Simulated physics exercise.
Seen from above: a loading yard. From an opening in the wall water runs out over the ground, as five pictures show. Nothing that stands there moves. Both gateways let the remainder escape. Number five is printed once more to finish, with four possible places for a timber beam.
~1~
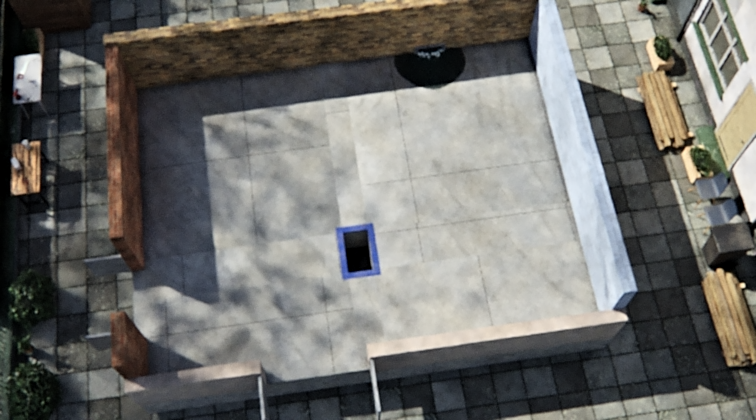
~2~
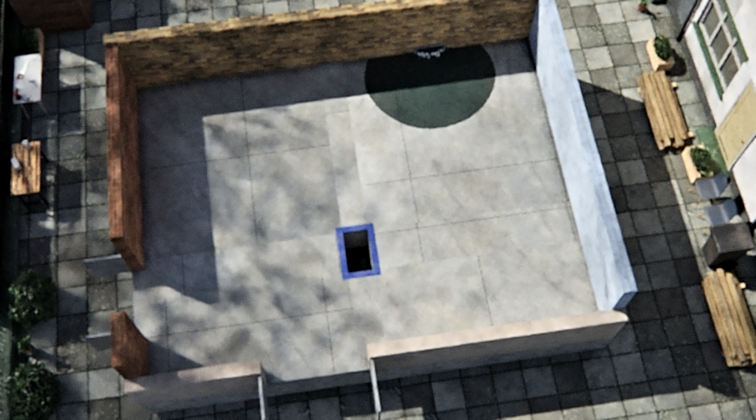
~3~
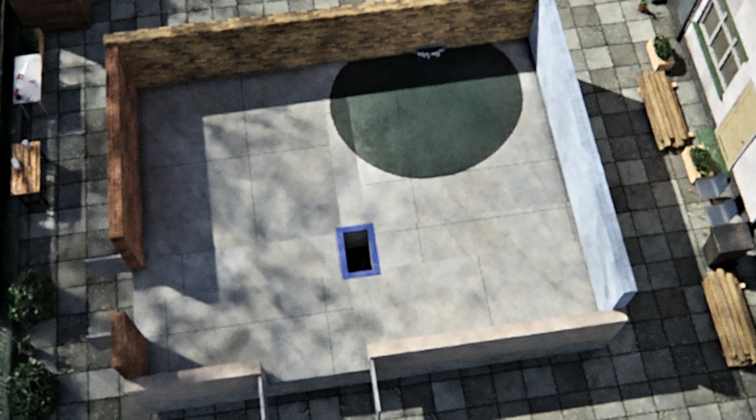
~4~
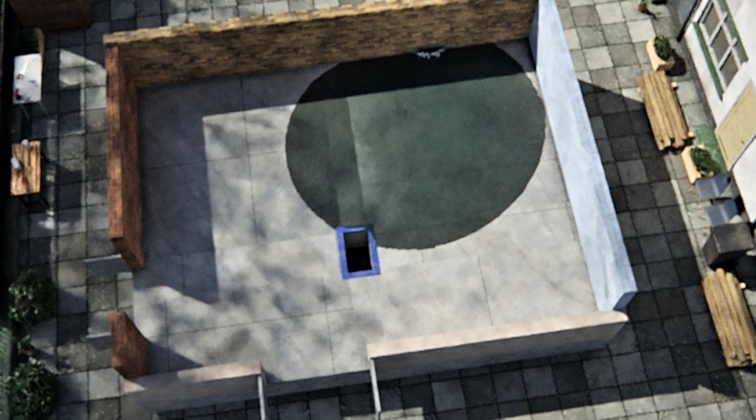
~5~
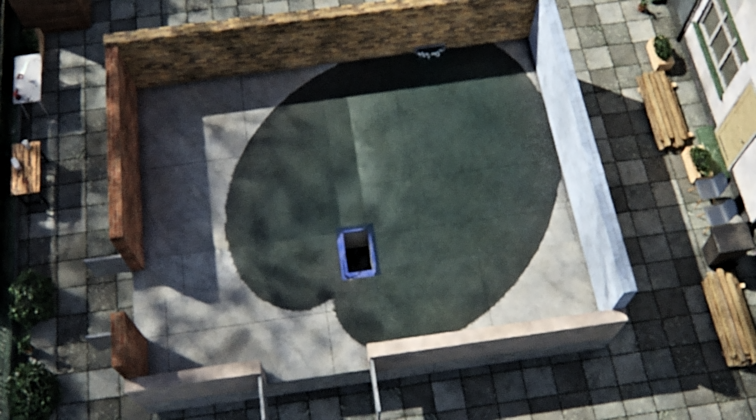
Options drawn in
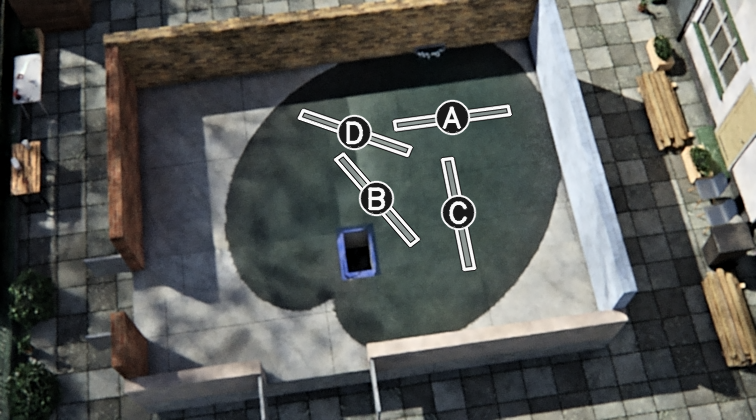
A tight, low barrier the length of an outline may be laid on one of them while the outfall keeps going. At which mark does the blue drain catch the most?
C.
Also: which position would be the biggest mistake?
The answer is B.
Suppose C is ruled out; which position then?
The answer is D.
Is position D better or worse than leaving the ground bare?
Worse.
On the marked copy, A from (395, 125) to (509, 110); B from (339, 156) to (414, 242); C from (469, 268) to (447, 159); D from (301, 114) to (409, 151).
With A, about 6 % of the stream runs into the blue drain, about 94 % out by the gates.
With B, next to none of the stream runs into the blue drain, about 97 % out by the gates.
With C, about 18 % of the stream runs into the blue drain, about 80 % out by the gates.
With D, about 12 % of the stream runs into the blue drain, about 85 % out by the gates.
